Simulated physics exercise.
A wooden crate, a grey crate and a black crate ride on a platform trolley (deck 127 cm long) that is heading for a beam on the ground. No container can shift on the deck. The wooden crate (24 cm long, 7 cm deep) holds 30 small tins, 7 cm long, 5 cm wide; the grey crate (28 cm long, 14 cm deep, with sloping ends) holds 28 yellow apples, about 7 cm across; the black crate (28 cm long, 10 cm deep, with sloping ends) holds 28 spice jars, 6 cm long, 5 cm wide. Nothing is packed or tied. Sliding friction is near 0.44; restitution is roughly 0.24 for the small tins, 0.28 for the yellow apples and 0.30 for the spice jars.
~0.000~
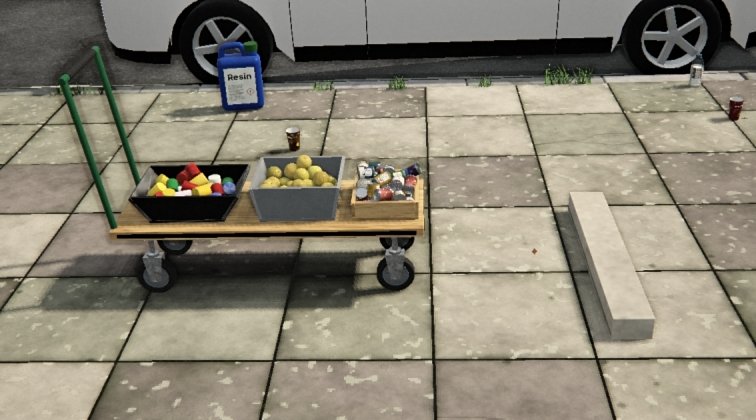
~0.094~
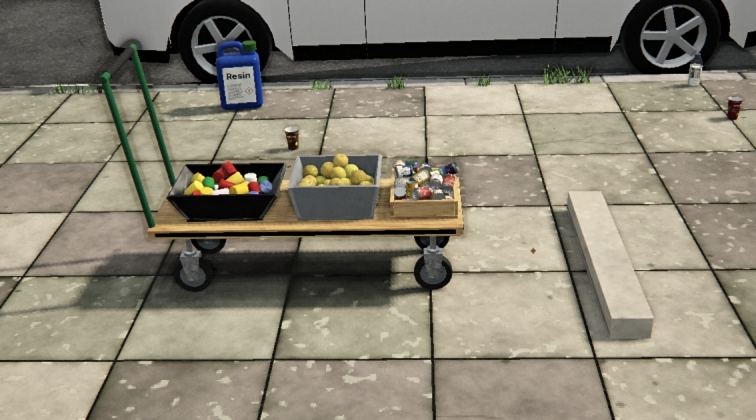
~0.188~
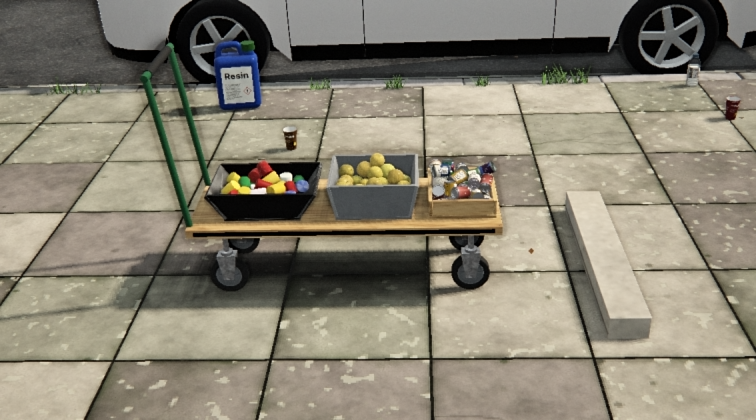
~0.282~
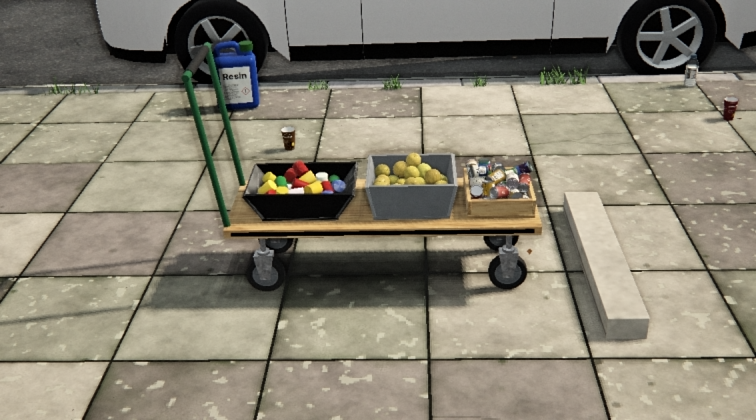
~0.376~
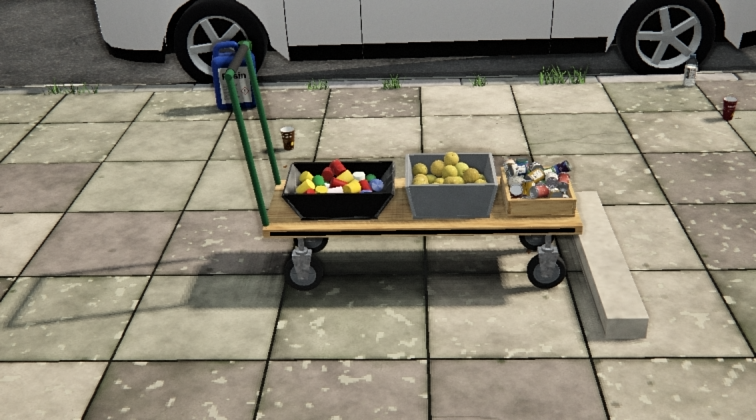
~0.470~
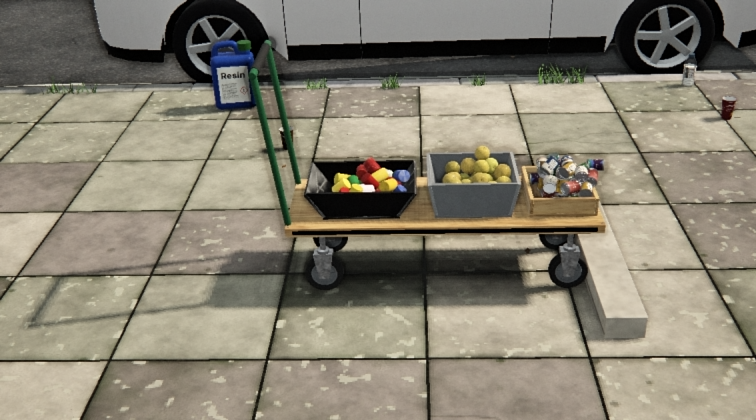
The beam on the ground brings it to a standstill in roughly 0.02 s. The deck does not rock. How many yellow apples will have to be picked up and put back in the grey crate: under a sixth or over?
The grey crate loses less than a sixth of its yellow apples.
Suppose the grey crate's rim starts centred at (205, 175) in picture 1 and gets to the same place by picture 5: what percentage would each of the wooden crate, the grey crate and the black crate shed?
In that case wooden crate 50, grey crate 10, black crate 20 per cent.
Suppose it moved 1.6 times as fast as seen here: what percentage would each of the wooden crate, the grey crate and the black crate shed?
In that case wooden crate 50, grey crate 10, black crate 20 per cent.
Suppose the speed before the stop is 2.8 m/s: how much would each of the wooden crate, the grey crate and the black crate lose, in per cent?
In that case wooden crate 50, grey crate 10, black crate 20 per cent.
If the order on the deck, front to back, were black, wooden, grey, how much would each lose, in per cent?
Then wooden crate 20, grey crate 0, black crate 10 per cent.
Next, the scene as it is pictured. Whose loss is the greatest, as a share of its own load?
It is the wooden crate.
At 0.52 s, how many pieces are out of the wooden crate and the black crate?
About: Wooden crate 3, black crate 0.
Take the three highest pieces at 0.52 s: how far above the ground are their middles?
Roughly 50 cm.
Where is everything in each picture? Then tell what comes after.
In the first picture (places track the rim corner closest to us here), grey crate (337, 187); black crate (236, 196); 74 cm to go; all still inside.
Grey crate (376, 186); black crate (275, 194); 58 cm to go, in the second picture.
Grey crate (415, 185); black crate (313, 194); 42 cm to go, in the third picture.
Grey crate (454, 185); black crate (352, 194); 25 cm to go, in the fourth picture.
Grey crate (495, 184); black crate (392, 193); 9 cm to go, in the fifth picture.
Grey crate (517, 183); black crate (414, 192); stopped; 1 out, the lowest tin at (595, 165), in the sixth picture.
After 0.52 s, the wooden crate is down by 3 of 30, the grey crate has all 28 and the black crate has all 28.
After 0.64 s, the wooden crate is down by 8 of 30, the grey crate has all 28 and the black crate is down by 1 of 28.
After 0.87 s, the wooden crate is down by 9 of 30, the grey crate has all 28 and the black crate is down by 2 of 28.
Outcome (at 1.37 s), the wooden crate is down by 9 of 30, the grey crate has all 28 and the black crate is down by 2 of 28. Asked share, 0 of 28, 0 per cent.
